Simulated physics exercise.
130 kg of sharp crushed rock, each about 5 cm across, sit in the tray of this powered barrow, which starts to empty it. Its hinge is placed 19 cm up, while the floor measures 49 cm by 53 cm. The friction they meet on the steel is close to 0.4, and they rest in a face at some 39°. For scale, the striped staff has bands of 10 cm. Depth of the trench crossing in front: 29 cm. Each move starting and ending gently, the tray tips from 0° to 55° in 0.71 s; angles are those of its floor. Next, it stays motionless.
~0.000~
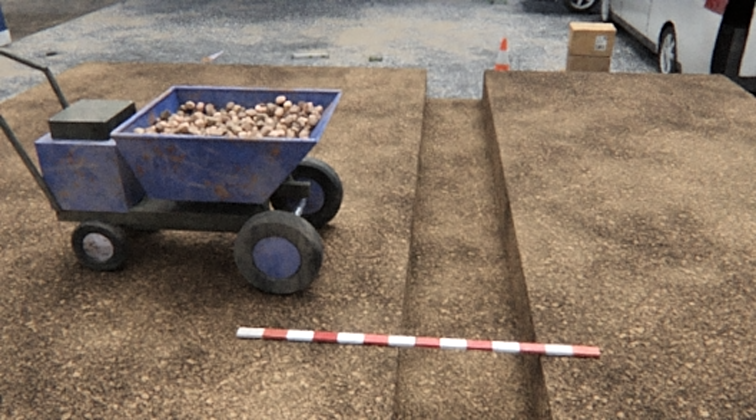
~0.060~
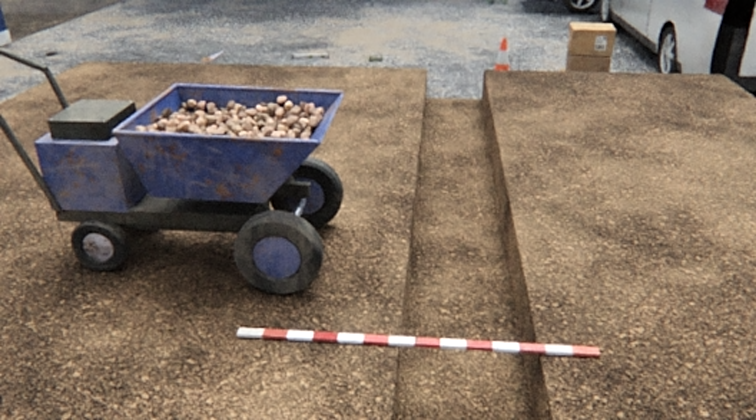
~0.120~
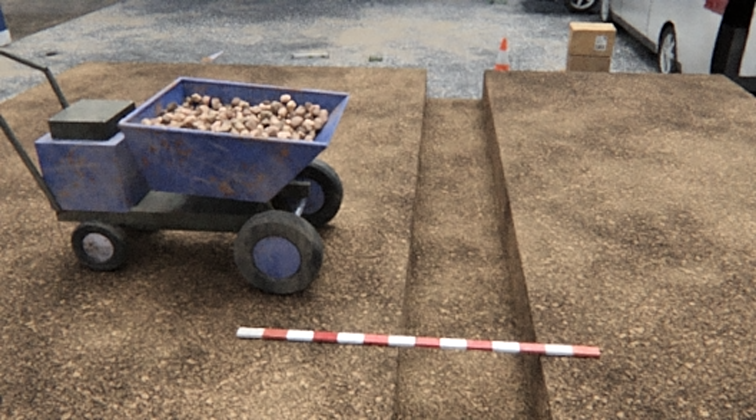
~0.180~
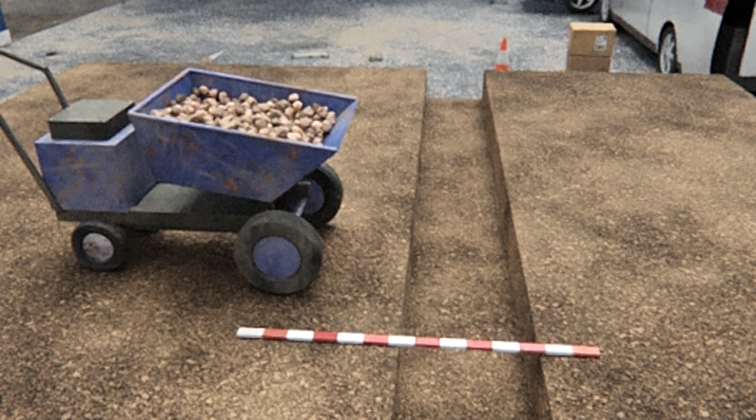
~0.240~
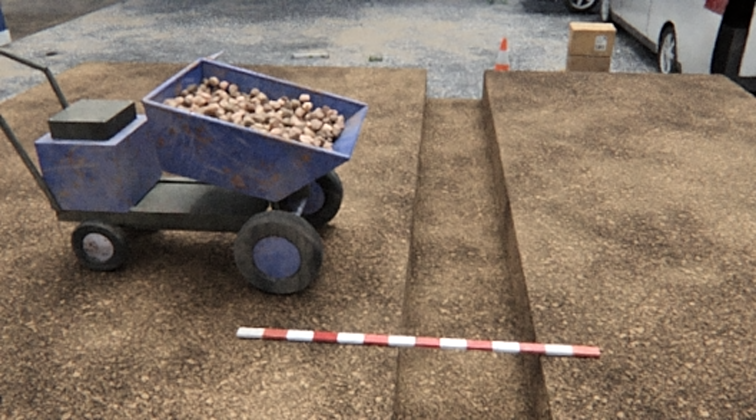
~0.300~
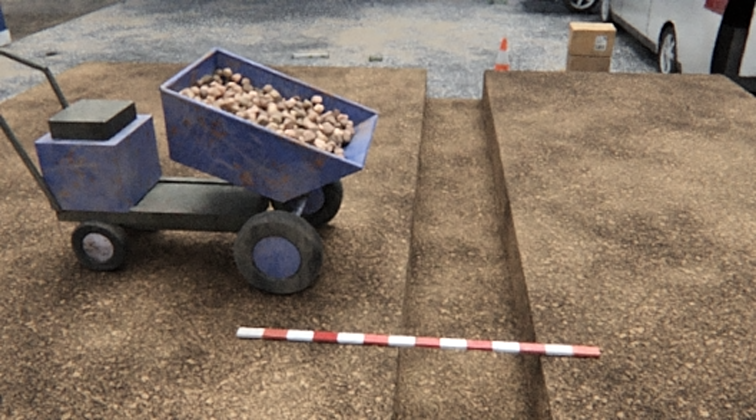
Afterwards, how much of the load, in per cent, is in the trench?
About 29 per cent.
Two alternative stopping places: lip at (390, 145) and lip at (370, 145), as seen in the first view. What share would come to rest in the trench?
I'd say some 20 per cent and some 30 per cent.
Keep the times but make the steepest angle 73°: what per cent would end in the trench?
Some 100 in a hundred, I'd say.
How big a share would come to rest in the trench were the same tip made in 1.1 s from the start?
Estimate: About 15 %.
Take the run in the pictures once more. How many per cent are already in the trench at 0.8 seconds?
Close to 0 per cent at that time.
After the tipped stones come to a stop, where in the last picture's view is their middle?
The stones end up centred near (468, 313).
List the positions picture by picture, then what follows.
In the first picture, the tray is at 0°, its lip at (316, 142); the top of the load is at (248, 115).
In the second picture, the tray is at 1°, its lip at (319, 143); the top of the load is at (233, 115); the stones move at 0.3 m/s on average.
In the third picture, the tray is at 4°, its lip at (326, 146); the top of the load is at (204, 110); the stones move at 0.5 m/s on average.
In the fourth picture, lip at (337, 151), floor tilted 9°, highest stones at (190, 102); the stones move at 0.7 m/s on average.
In the fifth picture, lip at (349, 159), floor tilted 15°, highest stones at (199, 91); the stones move at 0.9 m/s on average.
In the sixth picture, lip at (362, 168), floor tilted 21°, highest stones at (213, 82); the stones move at 1.0 m/s on average.
After 0.5 s the floor is at 46°; 100 % in the tray; the foremost stones are at (377, 183).
After 0.8 s the floor is at 55°; 98 % in the tray, 2 % in the trench; the foremost stones are at (432, 229).
After 1.2 s the floor is at 55°; 80 % in the tray, 20 % in the trench; the foremost stones are at (512, 316).
After 3.1 s the floor is at 55°; 71 % in the tray, 29 % in the trench; the foremost stones are at (514, 317).
